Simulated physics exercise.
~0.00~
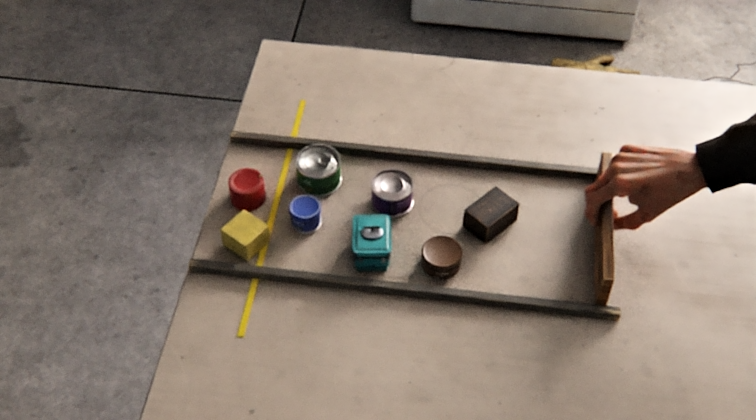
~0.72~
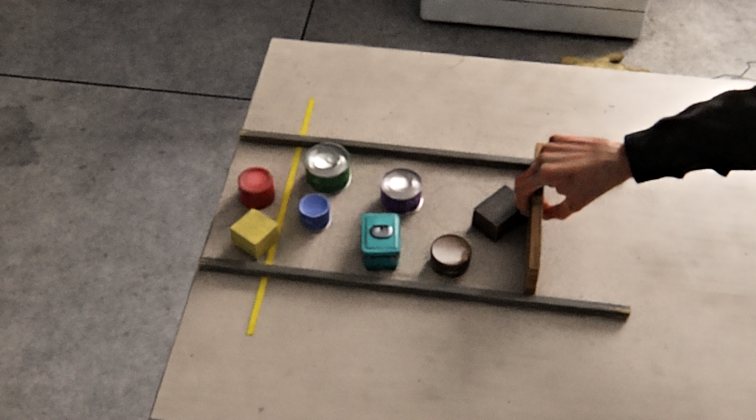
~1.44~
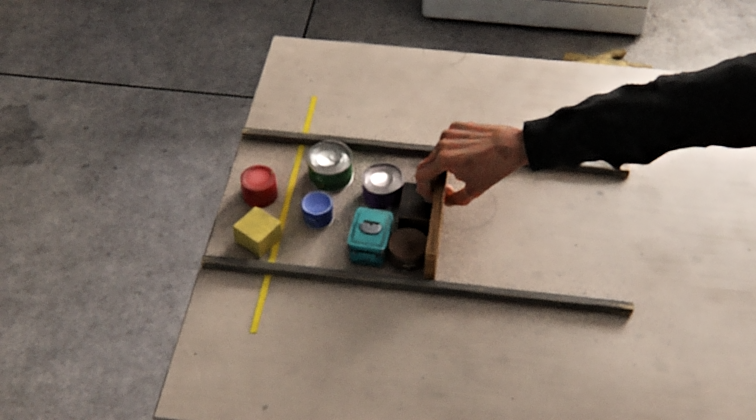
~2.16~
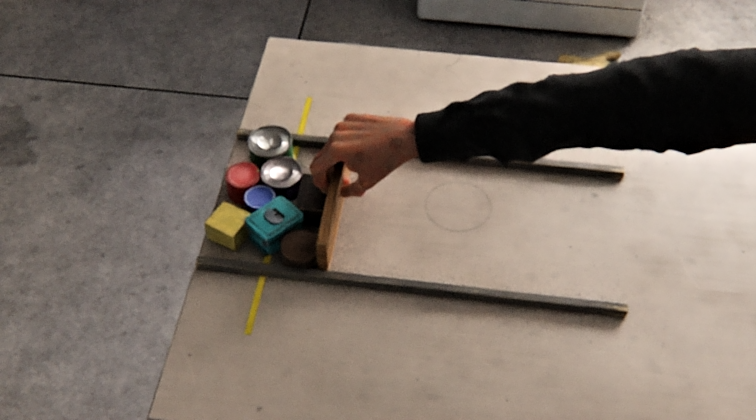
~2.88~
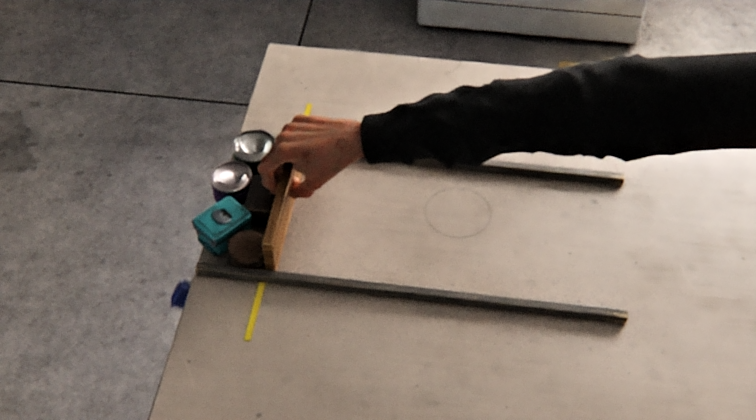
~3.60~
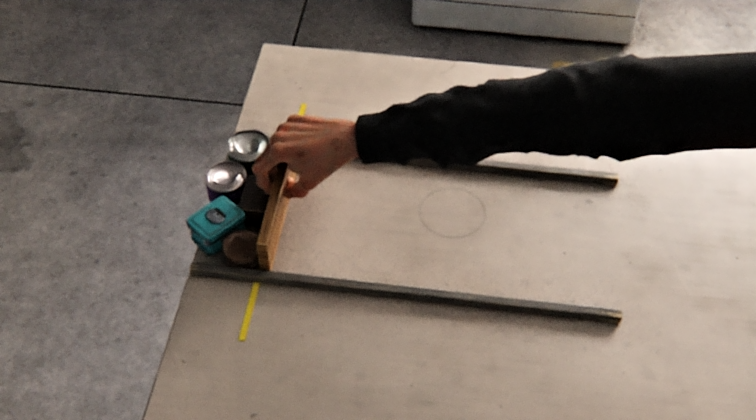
A hand slides a wooden board left, pushing small objects together until some drop off the table.
